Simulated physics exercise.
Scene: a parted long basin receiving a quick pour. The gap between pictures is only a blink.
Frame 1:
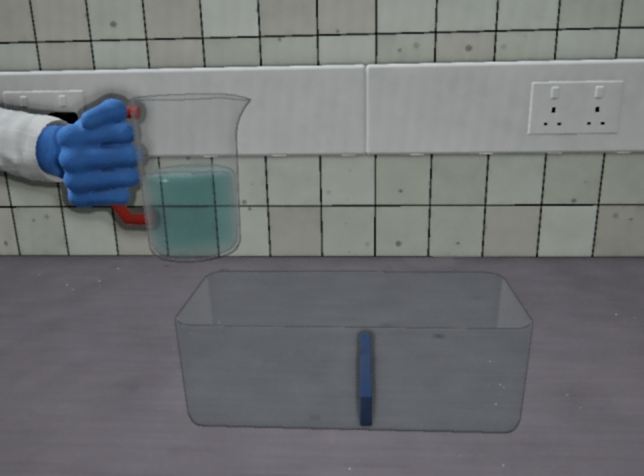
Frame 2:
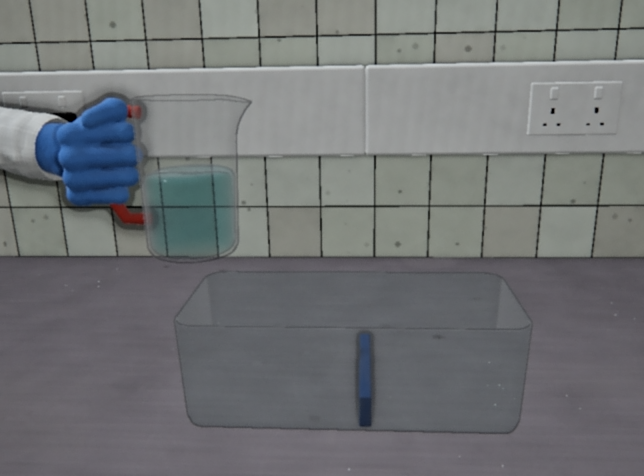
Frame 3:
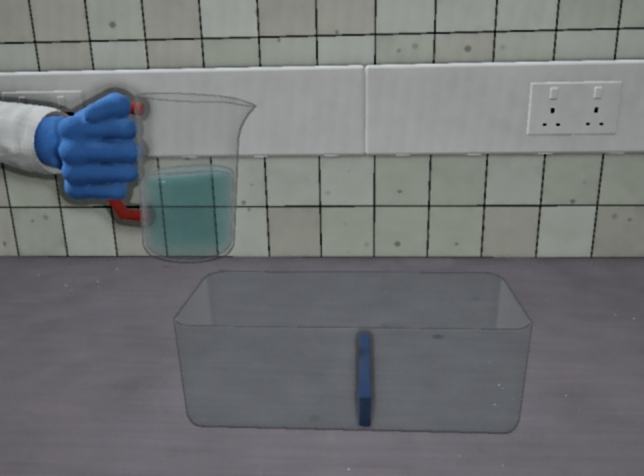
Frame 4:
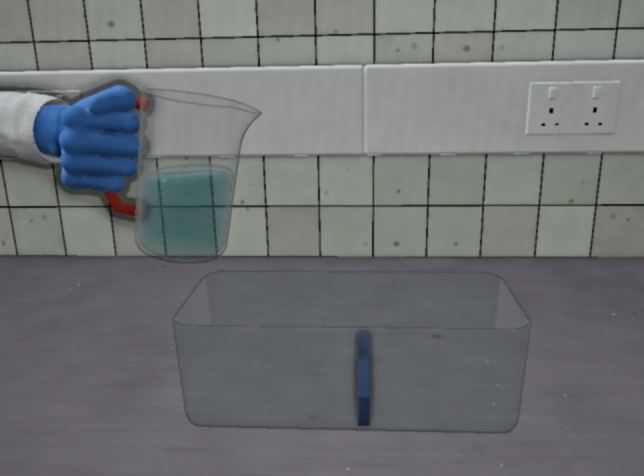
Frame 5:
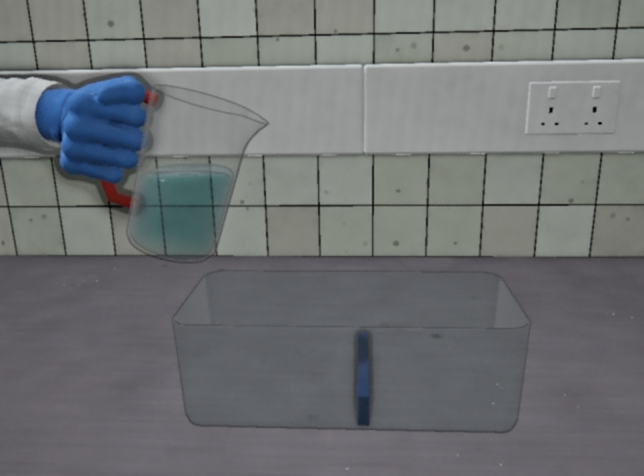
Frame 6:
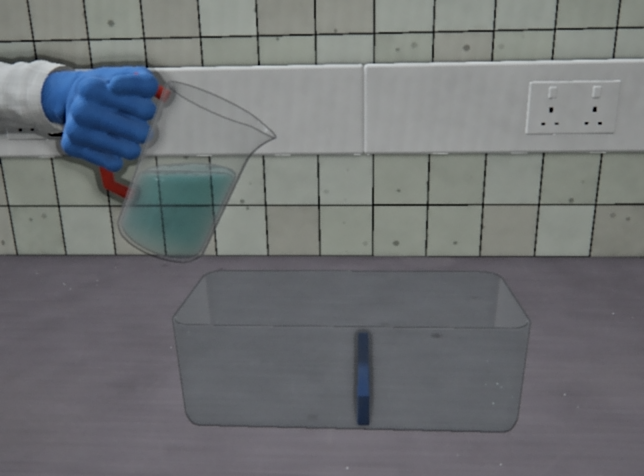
A blue-gloved hand gradually tilts a jug of teal liquid rightward above a clear divided basin.
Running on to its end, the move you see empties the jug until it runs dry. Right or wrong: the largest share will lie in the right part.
Wrong; it will lie in the left part.
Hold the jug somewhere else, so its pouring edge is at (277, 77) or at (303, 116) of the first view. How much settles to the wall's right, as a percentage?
In turn 65 % and 90 %.
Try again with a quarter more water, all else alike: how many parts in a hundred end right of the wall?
10 per cent or so.
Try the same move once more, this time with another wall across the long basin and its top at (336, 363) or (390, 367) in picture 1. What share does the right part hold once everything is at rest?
First try: Roughly 65 per cent; second try: 10 per cent.
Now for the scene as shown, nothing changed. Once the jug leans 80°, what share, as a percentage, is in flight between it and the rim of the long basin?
That works out near 5 percent.
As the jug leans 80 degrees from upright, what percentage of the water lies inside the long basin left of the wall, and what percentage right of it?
Left part 0 %; right part 0 %.
A moment on, the tilt is 80° and 96 per cent is still to pour, 0 is left of the wall and 0 right of it.
Next, the tilt is 99° and 49 per cent is still to pour, 30 is left of the wall and 0 right of it.
Then the tilt is 99° and 14 per cent is still to pour, 70 is left of the wall and 3 right of it.
Later the tilt is 99° and 3 per cent is still to pour, 87 is left of the wall and 5 right of it.
At rest 90 per cent lies left of the wall, 6 right of it and 4 outside.
